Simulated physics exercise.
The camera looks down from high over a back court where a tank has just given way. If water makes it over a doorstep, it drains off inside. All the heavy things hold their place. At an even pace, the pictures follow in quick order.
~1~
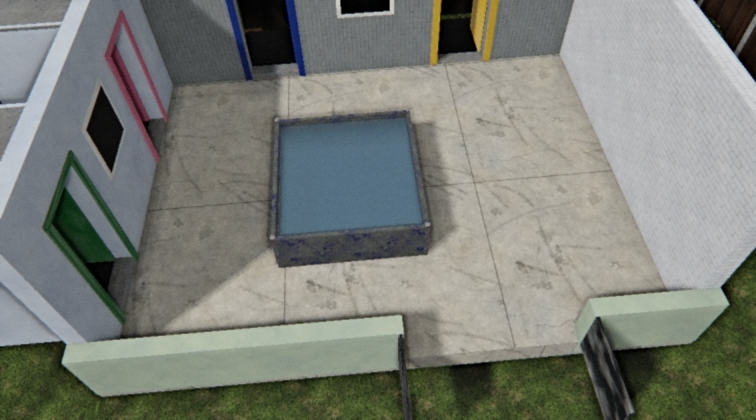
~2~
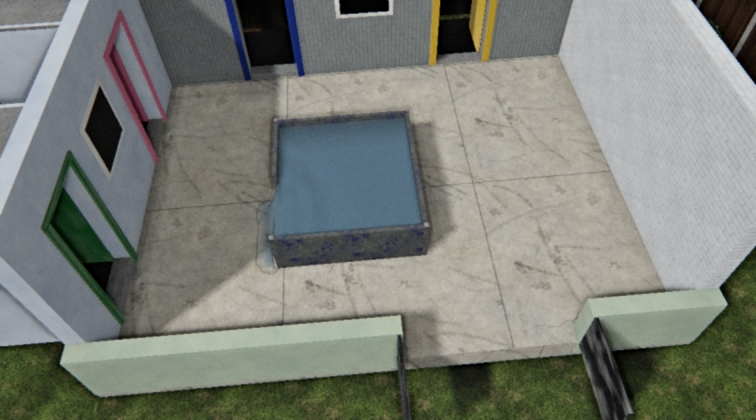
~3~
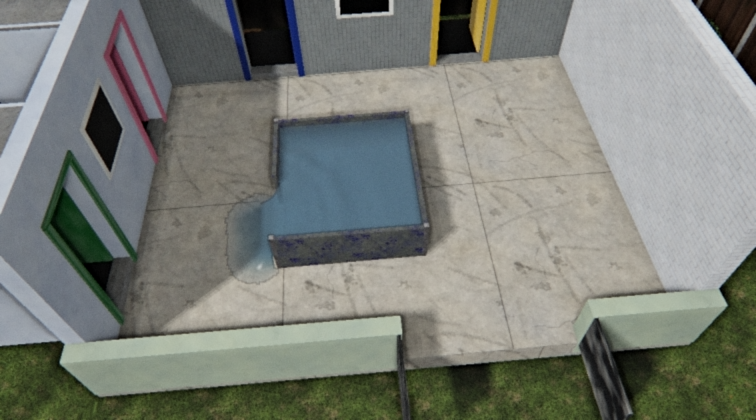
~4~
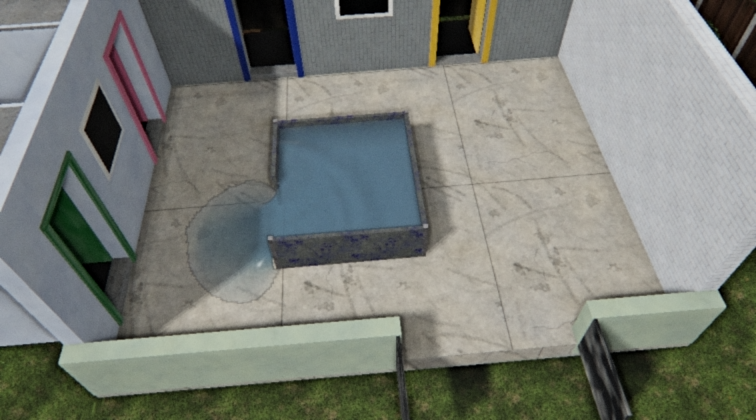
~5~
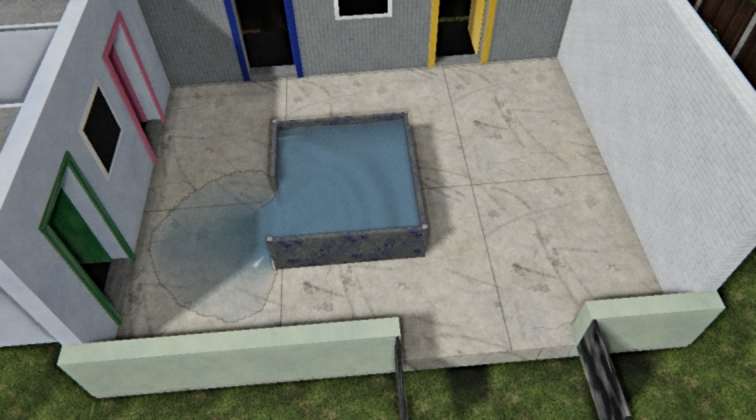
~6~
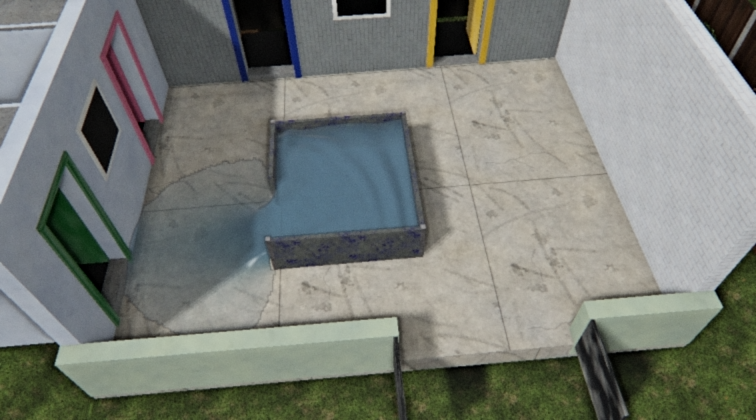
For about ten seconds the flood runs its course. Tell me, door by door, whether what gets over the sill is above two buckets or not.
At the end, the blue door swallows an okay amount of water; the yellow door swallows an okay amount of water; the pink door swallows an okay amount of water; the green door swallows too much water.
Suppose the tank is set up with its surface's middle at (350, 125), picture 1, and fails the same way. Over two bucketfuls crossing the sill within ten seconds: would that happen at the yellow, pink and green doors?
Yellow takes less, pink is over, green passes that mark.
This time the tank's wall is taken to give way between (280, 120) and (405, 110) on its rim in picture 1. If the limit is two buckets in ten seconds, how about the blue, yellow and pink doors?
Door by door - blue tops the limit, yellow tops the limit, pink tops the limit.
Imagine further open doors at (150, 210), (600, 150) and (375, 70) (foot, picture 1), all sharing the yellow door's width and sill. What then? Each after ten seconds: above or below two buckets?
Exceeds the limit; falls short; falls short.
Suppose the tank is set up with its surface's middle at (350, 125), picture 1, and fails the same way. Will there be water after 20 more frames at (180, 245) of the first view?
Submerged.
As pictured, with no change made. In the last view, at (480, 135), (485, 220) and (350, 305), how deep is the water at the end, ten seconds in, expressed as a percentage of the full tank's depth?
First 4, next 6, last 8 in a hundred.
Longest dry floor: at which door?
The yellow door.
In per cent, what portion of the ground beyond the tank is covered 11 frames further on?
I'd say 20 per cent.
A moment on, water covers 20 % of the floor; the blue door not reached, the yellow door not reached, the pink door wet at the sill, nothing in, the green door over two buckets in.
Next, water covers 20 % of the floor; the blue door not reached, the yellow door not reached, the pink door wet at the sill, nothing in, the green door far over two buckets in.
Then, water covers 40 % of the floor; the blue door wet at the sill, nothing in, the yellow door not reached, the pink door wet at the sill, nothing in, the green door far over two buckets in.
Later, water covers 75 % of the floor; the blue door wet at the sill, nothing in, the yellow door wet at the sill, nothing in, the pink door wet at the sill, nothing in, the green door far over two buckets in.
In the end, water covers 95 % of the floor; the blue door wet at the sill, nothing in, the yellow door wet at the sill, nothing in, the pink door wet at the sill, nothing in, the green door far over two buckets in.
